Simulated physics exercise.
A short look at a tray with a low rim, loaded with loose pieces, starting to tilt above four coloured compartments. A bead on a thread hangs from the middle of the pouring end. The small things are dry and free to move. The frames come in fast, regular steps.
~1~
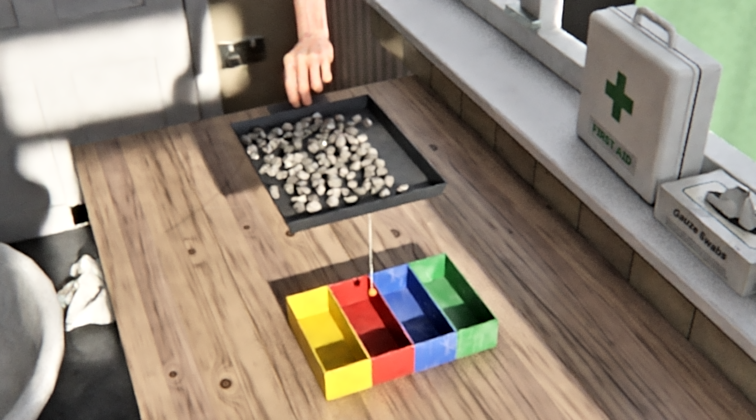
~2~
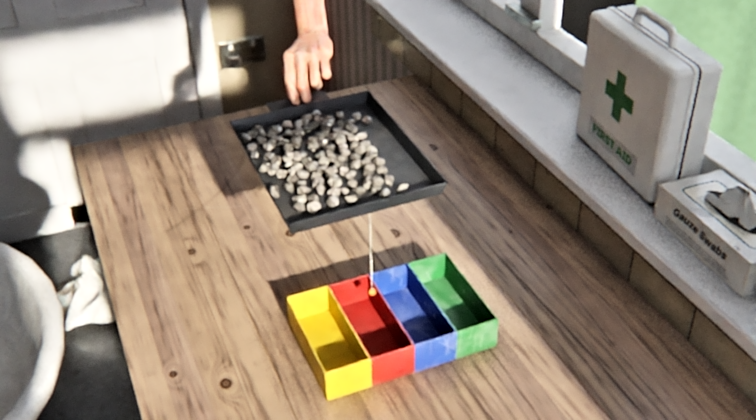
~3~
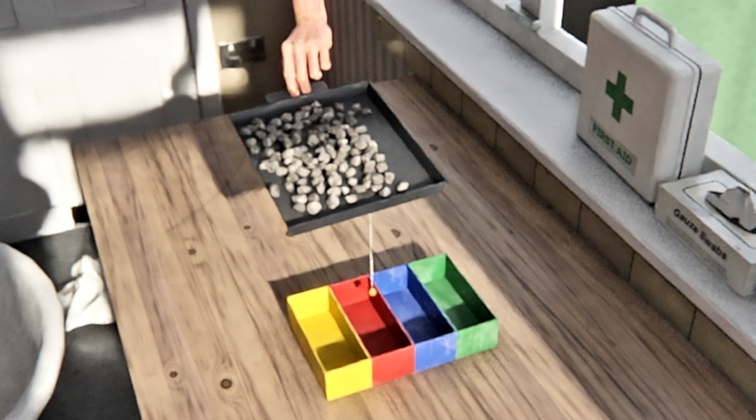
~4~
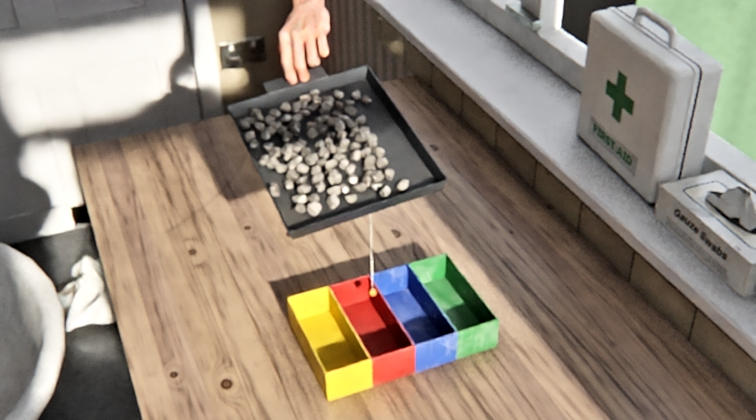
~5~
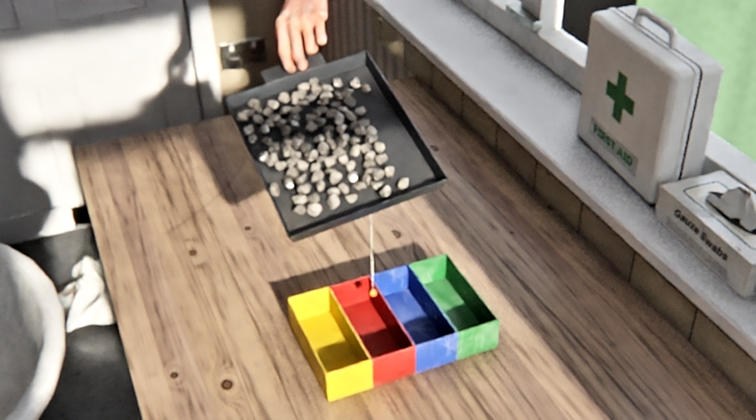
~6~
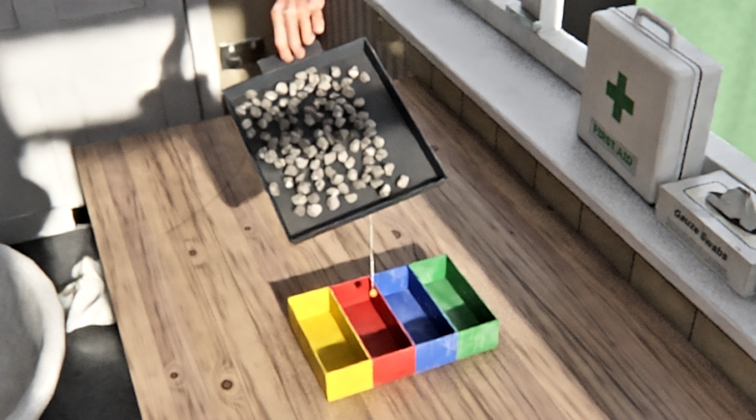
The clip opens on a dark, low-rimmed tray of grey gravel above yellow, red, blue and green compartments on a wooden table, a bead hanging on a thread between them. A hand at the far end then raises that end steadily, and the tray tilts, its near left corner dipping slightly lowest.
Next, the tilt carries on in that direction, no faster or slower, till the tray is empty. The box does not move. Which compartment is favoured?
Most goes to the yellow cell.
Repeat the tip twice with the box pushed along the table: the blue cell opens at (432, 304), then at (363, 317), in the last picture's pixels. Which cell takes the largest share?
One: The cell in yellow. Two: The red one.
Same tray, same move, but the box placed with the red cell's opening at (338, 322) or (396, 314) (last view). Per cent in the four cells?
First some 90, then 20 per cent.
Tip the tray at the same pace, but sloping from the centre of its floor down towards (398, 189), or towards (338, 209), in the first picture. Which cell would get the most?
First the cell in green, then that yellow cell.
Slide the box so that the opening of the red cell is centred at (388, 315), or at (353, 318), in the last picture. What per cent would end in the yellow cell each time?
Roughly 30 per cent, and 70 per cent.
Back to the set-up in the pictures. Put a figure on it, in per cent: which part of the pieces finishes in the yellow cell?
About 60 per cent.
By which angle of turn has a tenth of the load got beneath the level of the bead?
Around 80° of tilt.
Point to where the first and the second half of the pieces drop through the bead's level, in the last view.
Early half (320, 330), late half (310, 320).
Soon after the last picture, tray tipped steeply; nearly all on the tray; a small part falling or outside the box.
A little later, tray tipped past a quarter turn; a stray few on the tray; about half in the yellow cell; a stray few in the red cell; about a third falling or outside the box.
Later still, tray tipped past a quarter turn; about two thirds in the yellow cell; a small part in the red cell; about a third falling or outside the box.
At rest, tray tipped past a quarter turn; about two thirds in the yellow cell; a small part in the red cell; none in the blue cell; none in the green cell; about a third outside the box.
